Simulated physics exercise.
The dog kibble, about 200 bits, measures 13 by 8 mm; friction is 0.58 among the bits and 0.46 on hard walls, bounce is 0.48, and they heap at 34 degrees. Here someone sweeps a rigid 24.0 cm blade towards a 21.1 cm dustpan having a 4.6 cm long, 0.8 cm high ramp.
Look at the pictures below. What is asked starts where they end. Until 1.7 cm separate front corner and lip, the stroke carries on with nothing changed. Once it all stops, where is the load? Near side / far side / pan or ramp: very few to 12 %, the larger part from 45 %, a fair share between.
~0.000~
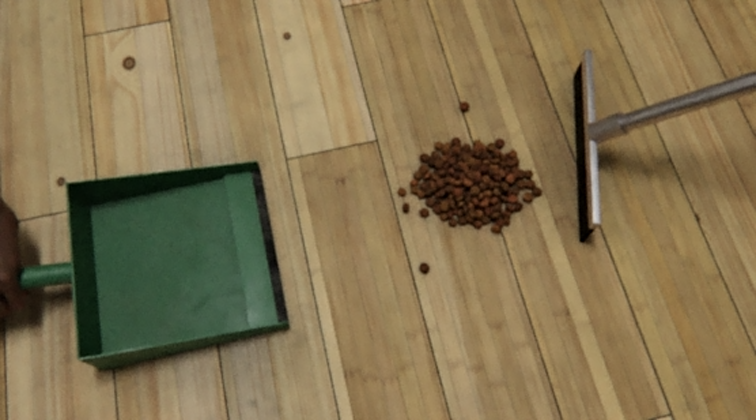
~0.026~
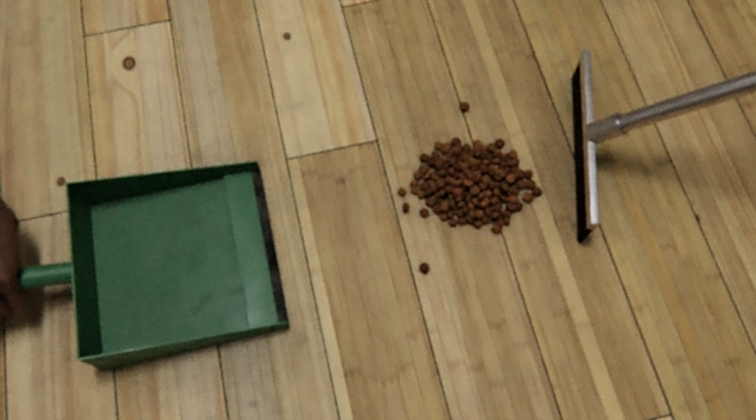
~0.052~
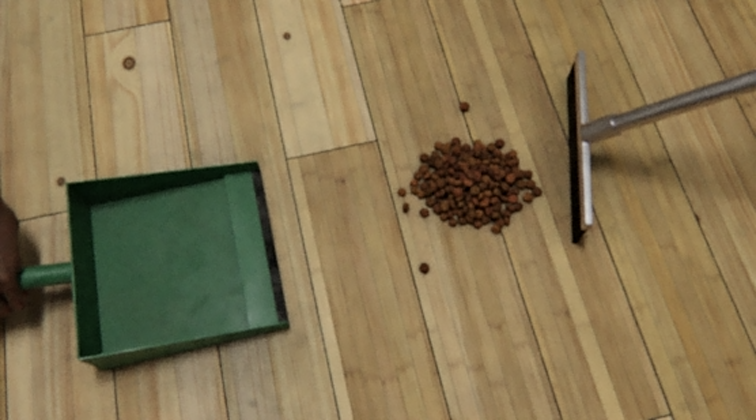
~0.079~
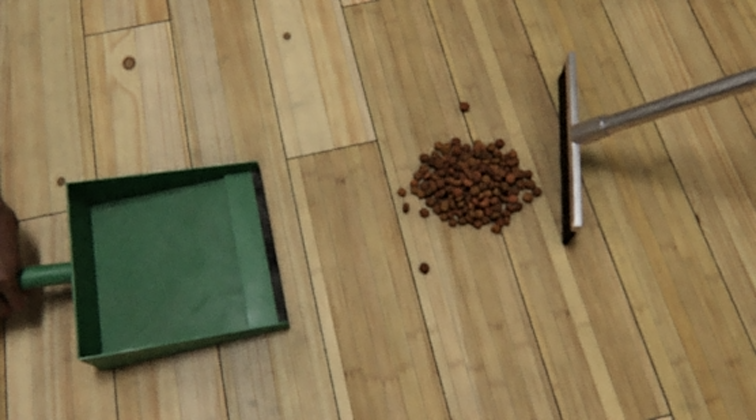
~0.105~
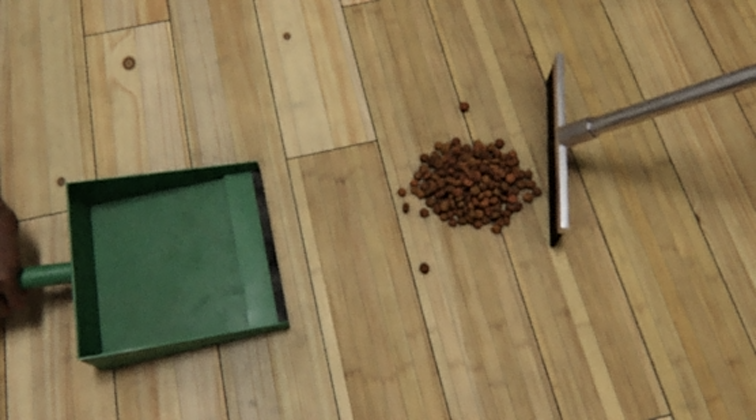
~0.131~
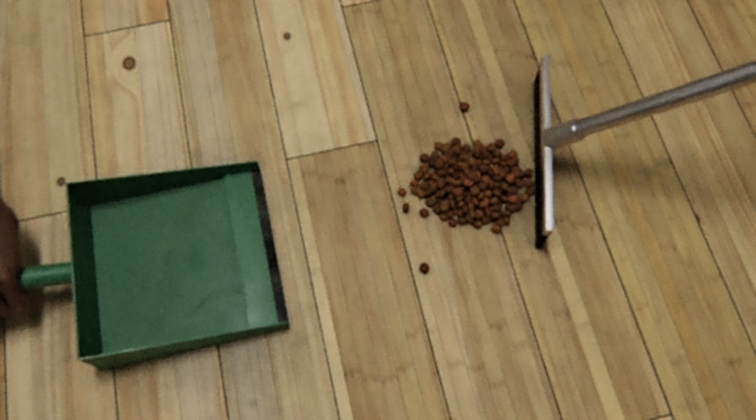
Past the pan's near side: Very few; past the pan's far side: A fair share; in the pan or on its ramp: A fair share.
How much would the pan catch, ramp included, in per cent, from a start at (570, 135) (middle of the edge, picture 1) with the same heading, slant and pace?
25 %.
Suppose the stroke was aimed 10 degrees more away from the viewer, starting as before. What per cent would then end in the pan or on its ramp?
It comes to roughly 20 in a hundred.
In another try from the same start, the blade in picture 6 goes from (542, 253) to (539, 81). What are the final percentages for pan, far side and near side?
Final per cent - pan 10, far 15, near 5.
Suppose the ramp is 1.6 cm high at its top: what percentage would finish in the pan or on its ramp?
In that case roughly 20 percent.
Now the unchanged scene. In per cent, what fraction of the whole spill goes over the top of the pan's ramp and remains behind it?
Near 5 per cent, I'd say.
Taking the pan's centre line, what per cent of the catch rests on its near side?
Roughly 20 percent.
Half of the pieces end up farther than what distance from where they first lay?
About 26 cm.
After 0.35 s, middle of the blade 20 cm from the lip; 0 % over the lip, far side 10 %, near side 0 %.
Then, at 0.50 s, middle of the blade 10 cm from the lip; 0 % over the lip, far side 20 %, near side 0 %.
After 0.77 s, middle of the blade 5 cm from the lip; 20 % over the lip, far side 30 %, near side 0 %.
By 1.2 s all is still; near side 0 %, far side 30 %, pan 20 %, in front of the lip or behind the blade 50 %.
